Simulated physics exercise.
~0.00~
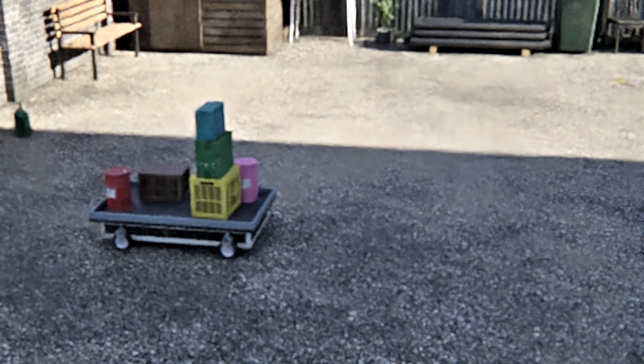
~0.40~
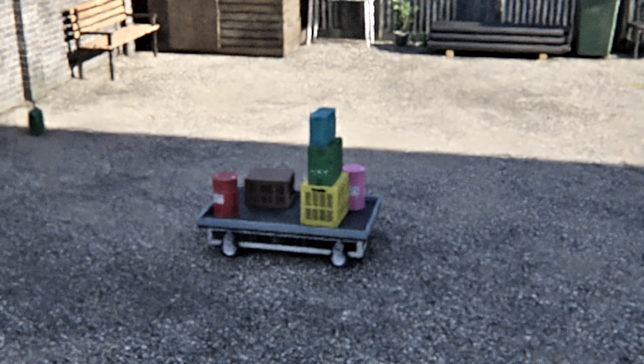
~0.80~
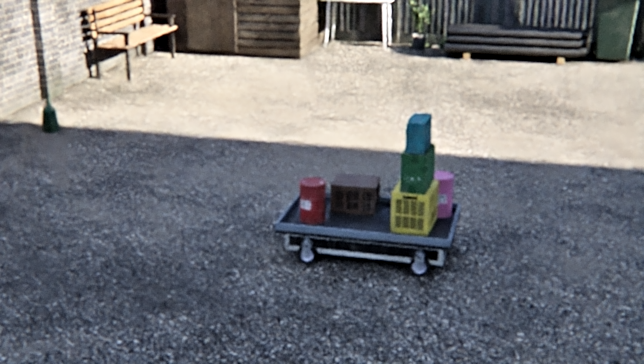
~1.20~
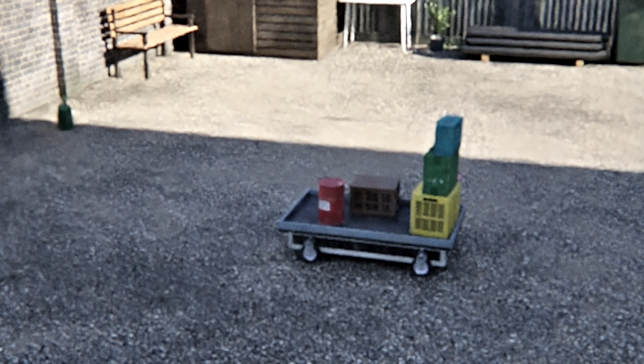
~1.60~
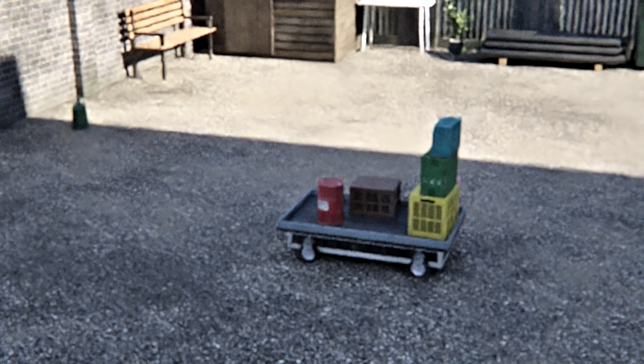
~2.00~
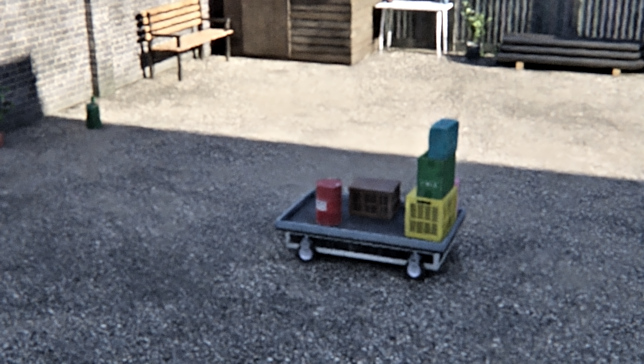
A flat grey cart rolls to the right across a shaded gravel yard, seen from slightly above, with a bench, brick wall and fence behind. On its deck are a red canister at the left, a brown crate near the middle, and a yellow crate carrying a green box and a turquoise box, with a pink canister beside it. The view drifts gently as the cart travels, then the cart stops. The two stacked boxes shift slightly right but stay upright, and the pink canister becomes hidden behind the stack. The cart ends standing still, its visible load still aboard.
